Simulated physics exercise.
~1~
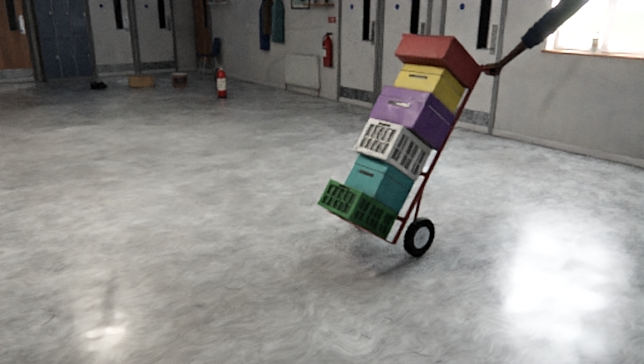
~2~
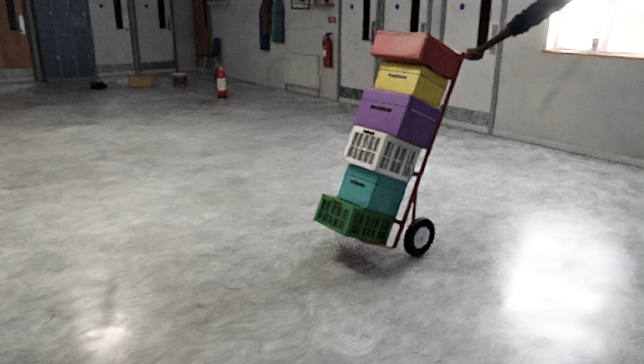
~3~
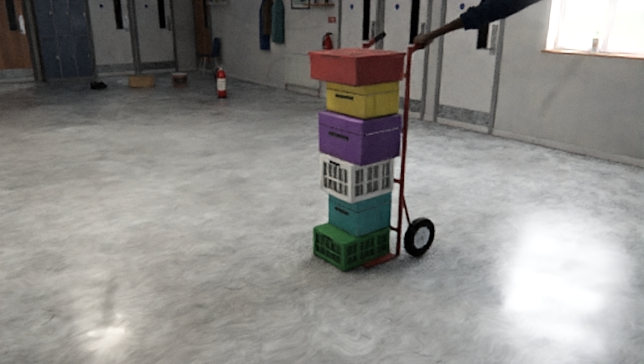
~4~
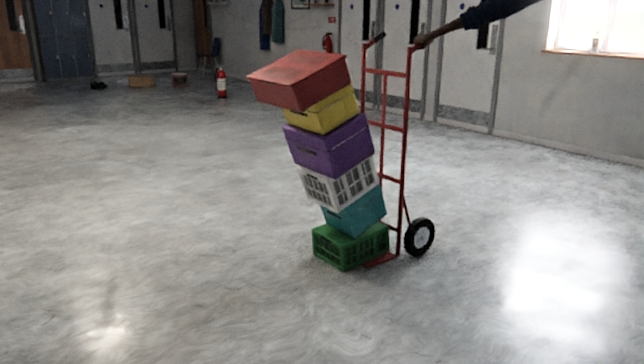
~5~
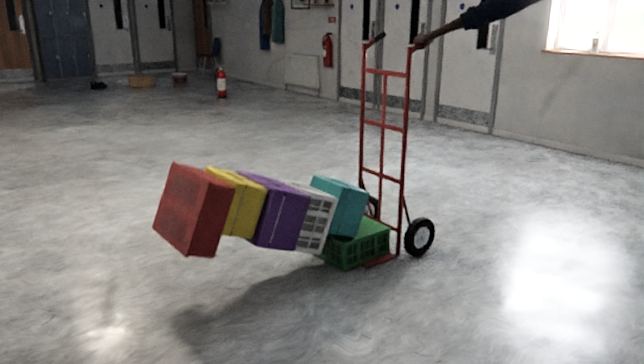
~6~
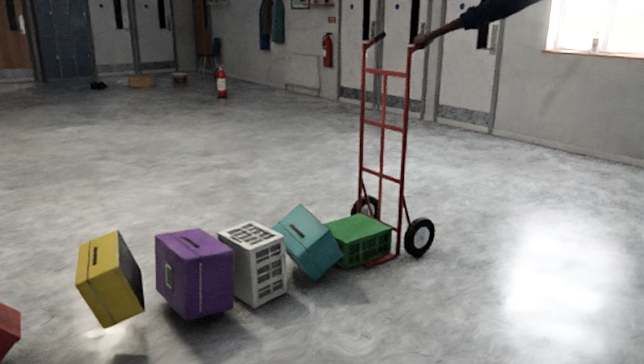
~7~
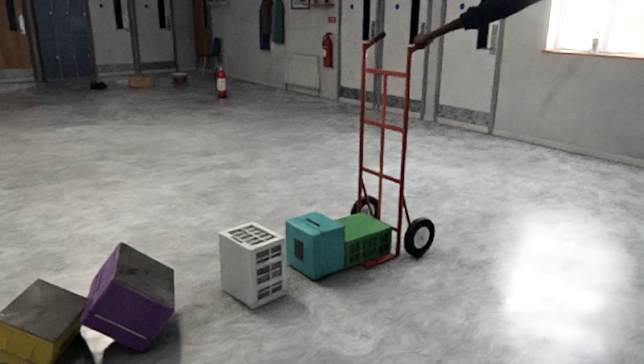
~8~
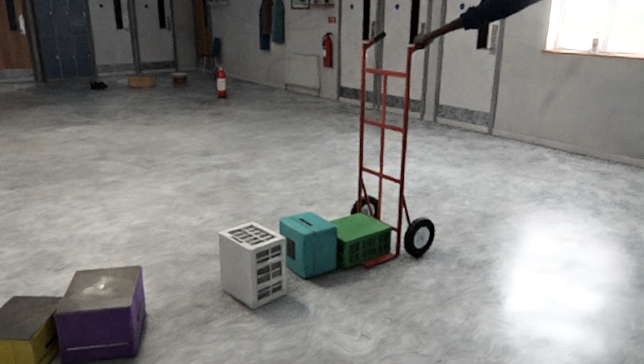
A stack of colourful boxes topples left off a hand-held sack truck, leaving the green crate.
